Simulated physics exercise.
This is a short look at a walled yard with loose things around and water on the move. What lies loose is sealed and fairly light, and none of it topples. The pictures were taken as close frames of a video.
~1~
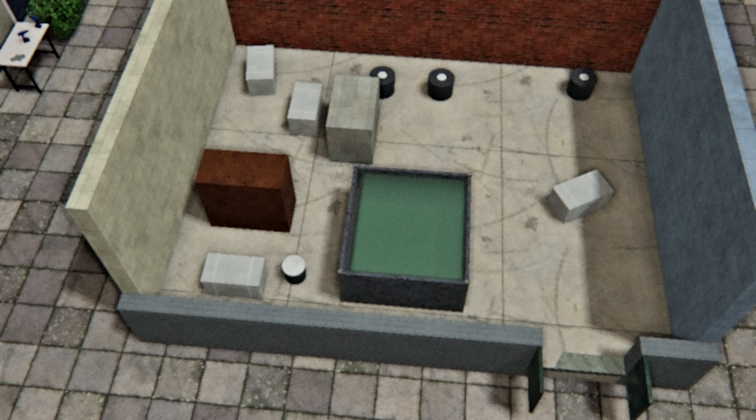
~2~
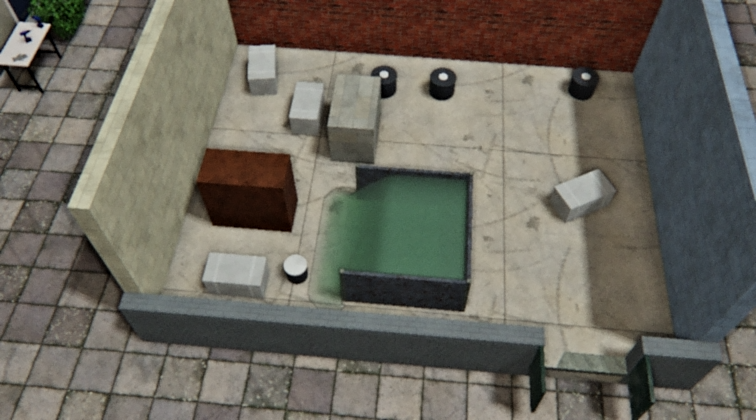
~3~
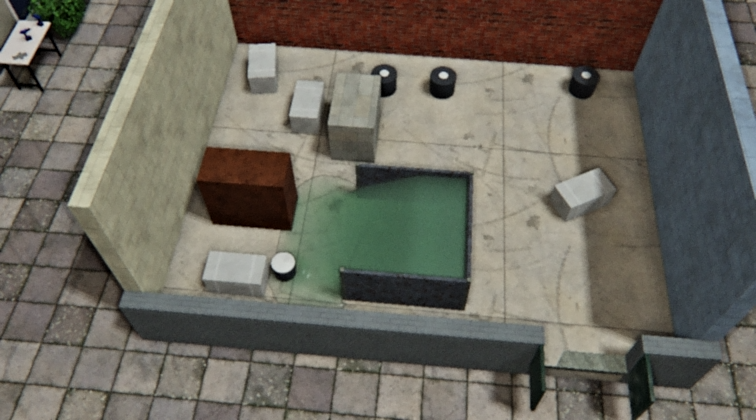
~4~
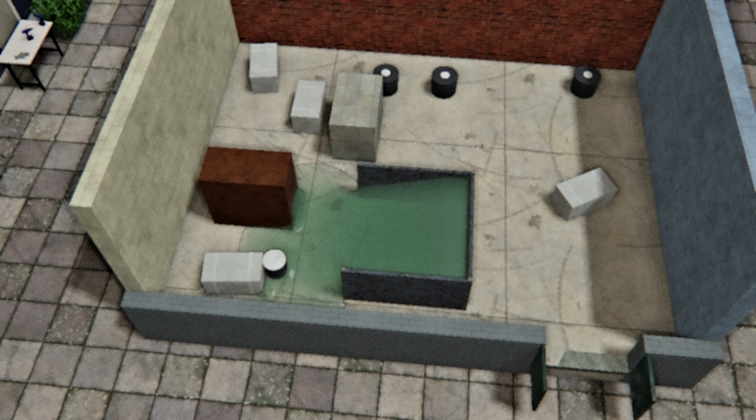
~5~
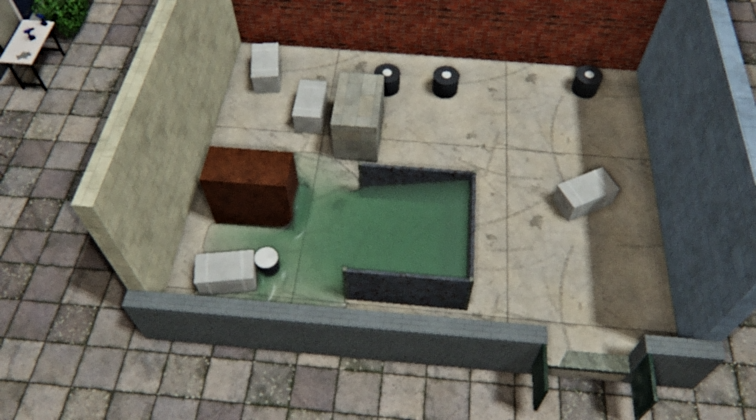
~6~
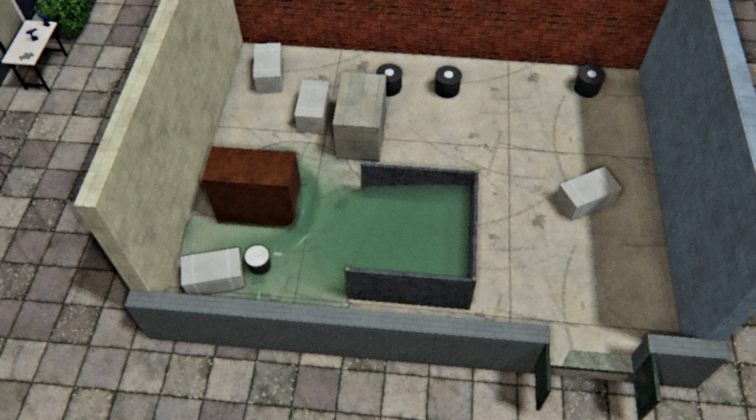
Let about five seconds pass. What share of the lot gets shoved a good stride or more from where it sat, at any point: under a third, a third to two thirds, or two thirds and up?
It reaches two thirds.
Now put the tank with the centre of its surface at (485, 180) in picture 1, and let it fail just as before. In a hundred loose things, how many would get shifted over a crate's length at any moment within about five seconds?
Close to 80 in a hundred.
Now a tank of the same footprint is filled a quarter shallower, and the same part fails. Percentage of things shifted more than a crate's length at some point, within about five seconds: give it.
Roughly 60 %.
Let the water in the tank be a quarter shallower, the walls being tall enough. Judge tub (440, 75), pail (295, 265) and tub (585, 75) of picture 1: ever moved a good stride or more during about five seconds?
The first stopped before it, the second reached the mark, the third stopped before it.
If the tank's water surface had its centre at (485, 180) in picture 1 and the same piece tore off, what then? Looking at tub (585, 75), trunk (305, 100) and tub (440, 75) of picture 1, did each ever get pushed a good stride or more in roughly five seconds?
In order: Went well off, remained close by, went well off.
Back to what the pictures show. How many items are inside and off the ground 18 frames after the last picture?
The total here is 4.
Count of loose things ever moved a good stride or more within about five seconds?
I get 6.
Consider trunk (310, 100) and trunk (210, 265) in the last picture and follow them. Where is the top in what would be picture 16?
About (320, 52), then about (216, 222).
A moment on, 2 of 8 are well off their spots; 2 afloat.
Next, 3 of 8 are well off their spots; 2 afloat.
Later, 2 of 8 are well off their spots; 4 afloat.
In the end, 6 of 8 are well off their spots, and 6 have been at some point; 4 afloat.
